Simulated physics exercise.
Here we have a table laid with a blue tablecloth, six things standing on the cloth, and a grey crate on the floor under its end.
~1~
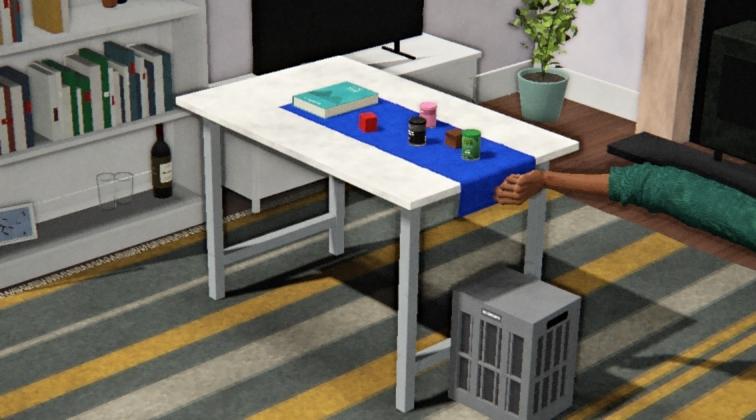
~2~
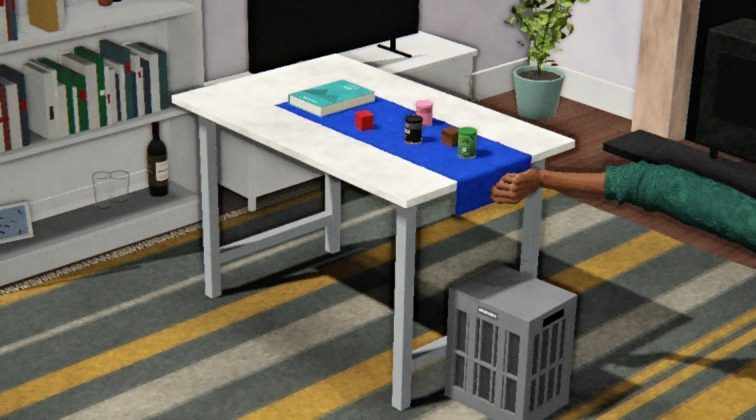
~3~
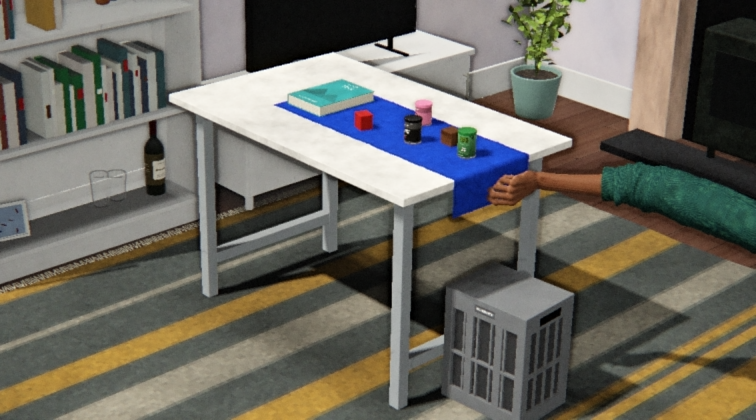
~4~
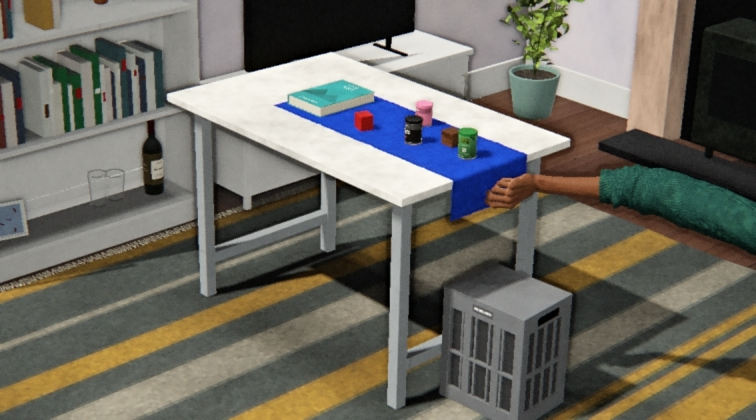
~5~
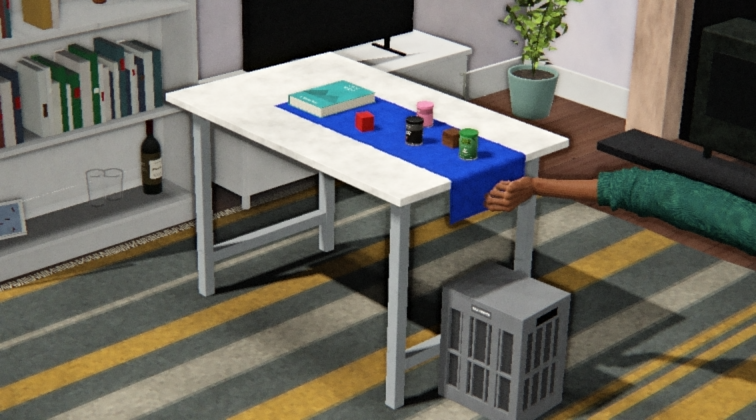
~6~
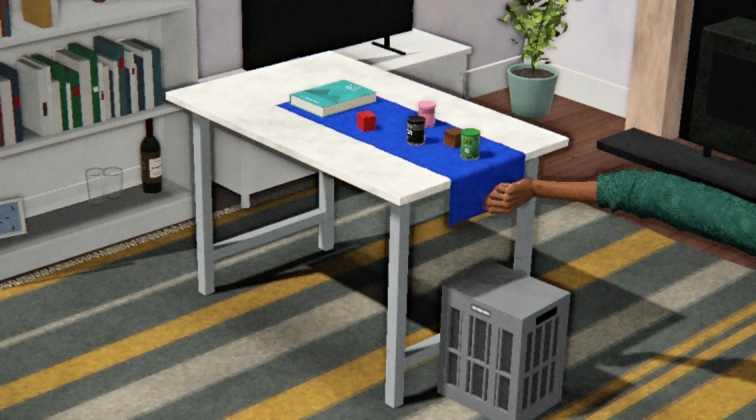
A hand in a green sleeve gripped the end of a blue cloth on a white table and tugged it slightly down over the edge, the book, cans and small cubes barely shifting with it.
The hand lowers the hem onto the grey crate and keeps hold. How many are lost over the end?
It carries off two.
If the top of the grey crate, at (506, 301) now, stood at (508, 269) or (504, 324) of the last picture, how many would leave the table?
The count: 1 and 3.
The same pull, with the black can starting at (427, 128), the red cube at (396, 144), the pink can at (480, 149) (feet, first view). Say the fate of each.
The black can survives, the red cube survives, the pink can drops off.
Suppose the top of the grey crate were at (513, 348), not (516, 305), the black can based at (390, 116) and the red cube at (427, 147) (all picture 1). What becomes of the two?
The black can remains up; the red cube comes down.
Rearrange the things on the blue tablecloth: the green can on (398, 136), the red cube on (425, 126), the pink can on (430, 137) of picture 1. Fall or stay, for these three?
The green can stays on, the red cube does not fall, the pink can survives.
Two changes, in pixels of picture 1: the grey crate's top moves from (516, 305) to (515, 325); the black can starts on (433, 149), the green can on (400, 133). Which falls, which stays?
The black can tumbles off, the green can remains up.
Soon after, hem near (485, 262); green can gone.
After that, hem on the crate; green can and brown cube gone.
In the end, hem on the crate; green can and brown cube gone. The answer is two.
